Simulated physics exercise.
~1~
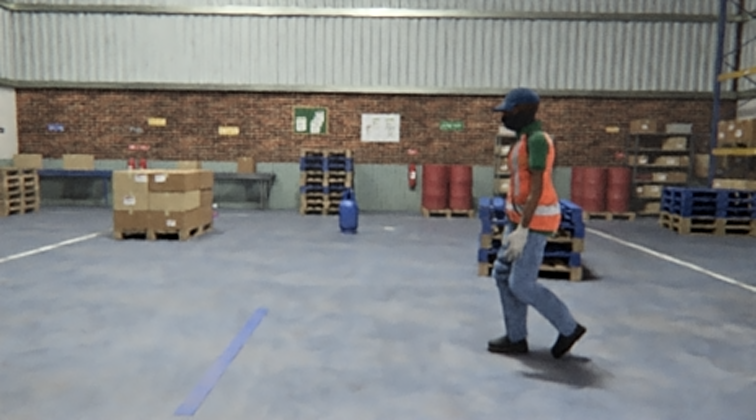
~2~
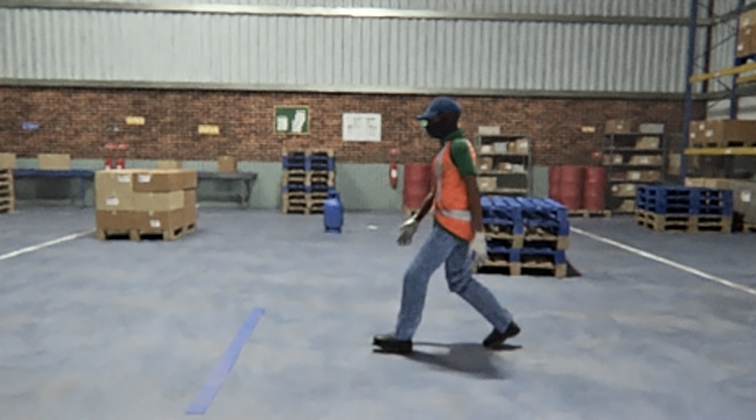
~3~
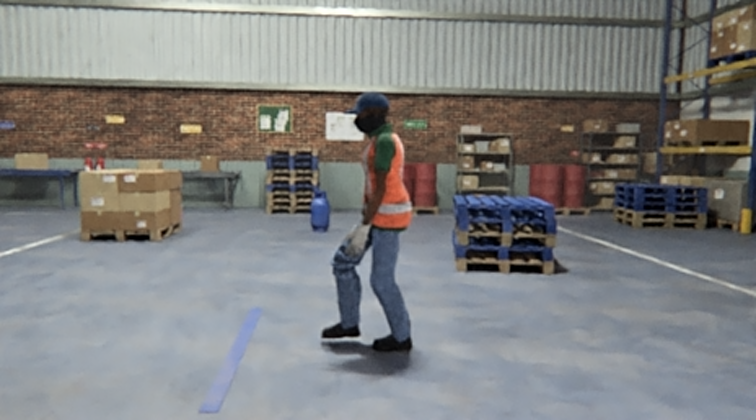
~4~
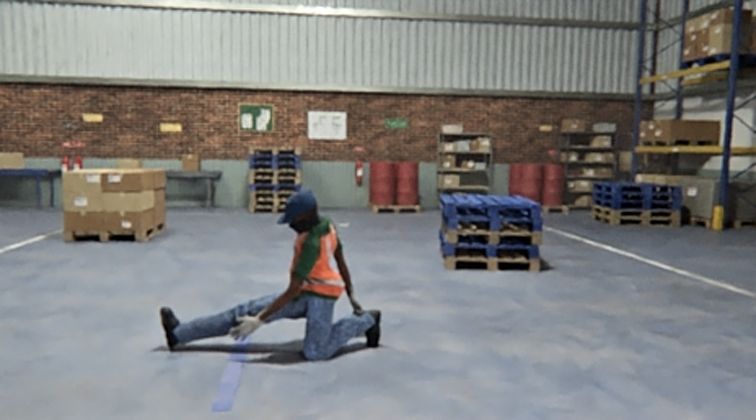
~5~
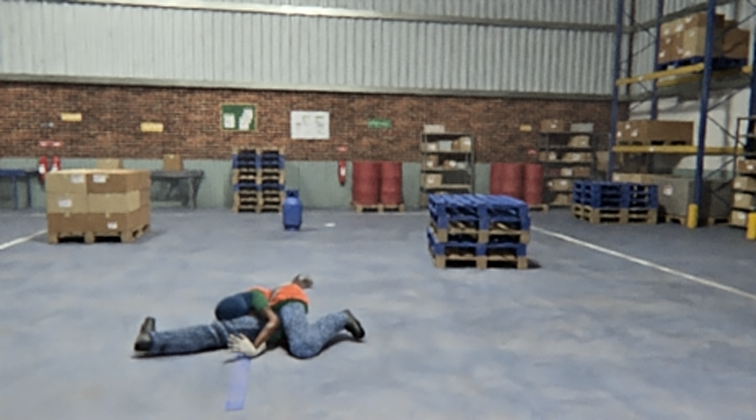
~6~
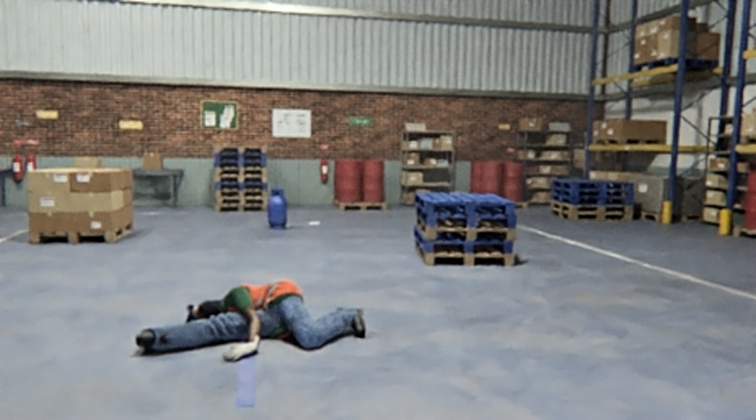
In a warehouse, a worker walks left, drops into a split, and slumps motionless across blue tape.
